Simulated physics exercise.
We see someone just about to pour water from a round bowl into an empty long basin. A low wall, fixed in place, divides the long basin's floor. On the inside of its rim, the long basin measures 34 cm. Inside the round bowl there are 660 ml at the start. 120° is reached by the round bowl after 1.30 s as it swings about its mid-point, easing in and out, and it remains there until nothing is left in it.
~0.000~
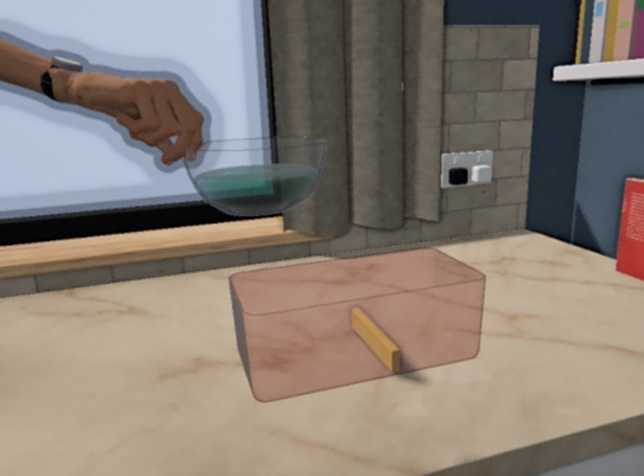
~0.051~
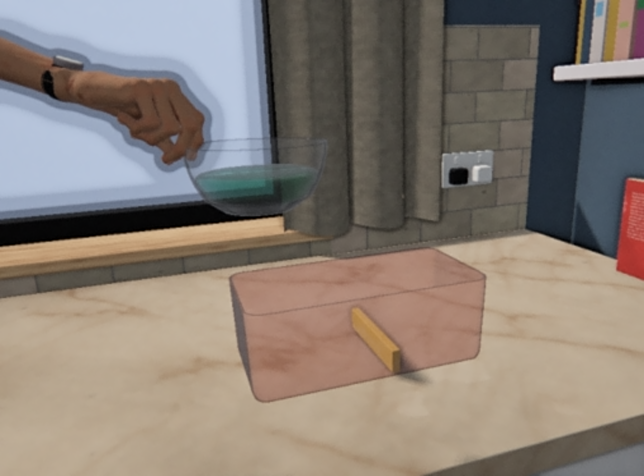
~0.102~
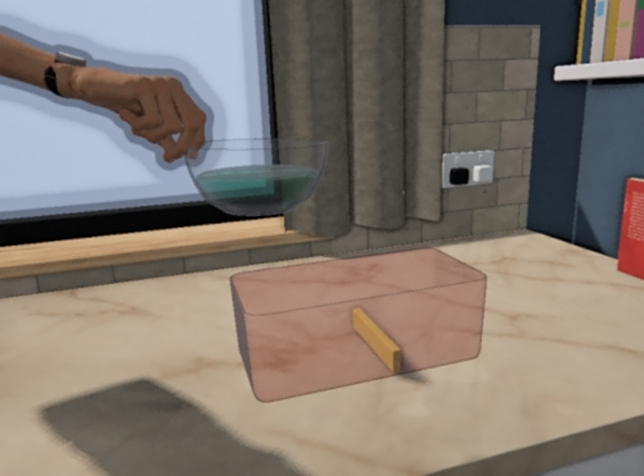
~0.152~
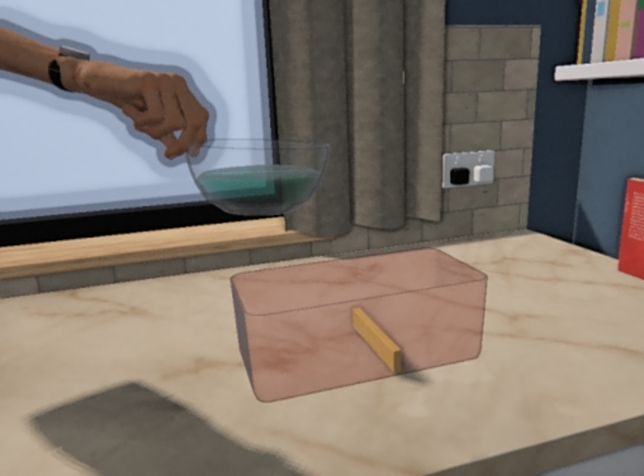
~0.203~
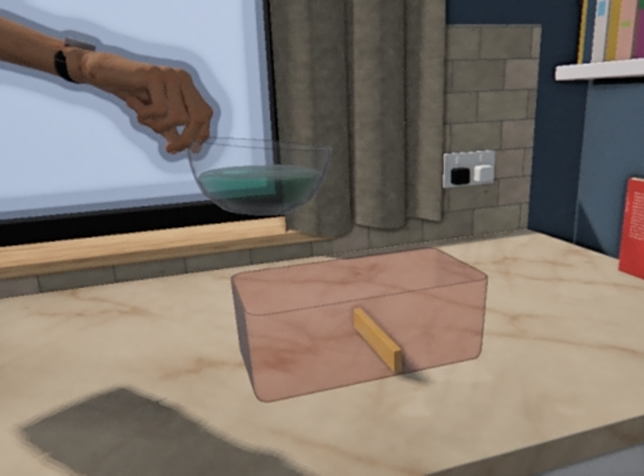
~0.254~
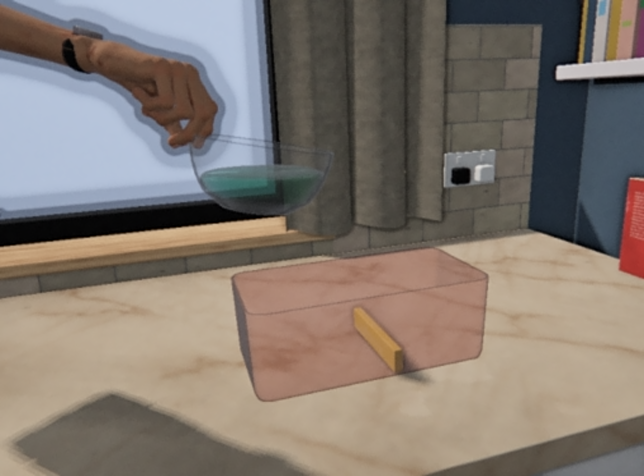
Hand holding a clear round bowl of teal water, tilting it slightly rightward above an empty pinkish long basin on a marble counter.
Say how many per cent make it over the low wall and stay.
About 29 per cent makes it over and stays.
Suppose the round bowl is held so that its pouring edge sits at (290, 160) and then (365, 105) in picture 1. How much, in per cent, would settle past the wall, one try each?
10 in a hundred, followed by 75 in a hundred.
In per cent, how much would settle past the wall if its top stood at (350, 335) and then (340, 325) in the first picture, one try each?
Respectively close to 65 and 75 %.
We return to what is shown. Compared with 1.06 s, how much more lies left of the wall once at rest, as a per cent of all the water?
I'd say near 3 percent.
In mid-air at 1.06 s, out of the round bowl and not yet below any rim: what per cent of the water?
It comes to some 6 percent of the total.
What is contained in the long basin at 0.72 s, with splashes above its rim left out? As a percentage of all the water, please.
I reckon close to 12 percent of it.
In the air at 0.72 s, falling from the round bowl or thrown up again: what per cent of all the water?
I'd say close to 34 per cent.
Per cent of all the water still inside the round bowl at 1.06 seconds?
Close to 0 percent of the total.
Then, 0.72 s in, the tilt is 70° and 54 per cent is still to pour, 9 is left of the wall and 3 right of it.
Then, 1.06 s in, the tilt is 110° and 0 per cent is still to pour, 67 is left of the wall and 26 right of it.
Then, 1.41 s in, the tilt is 120° and 0 per cent is still to pour, 70 is left of the wall and 29 right of it.
Then, 1.80 s in, the tilt is 120° and 0 per cent is still to pour, 70 is left of the wall and 29 right of it.
Finally, 70 per cent lies left of the wall, 29 right of it and 1 outside.
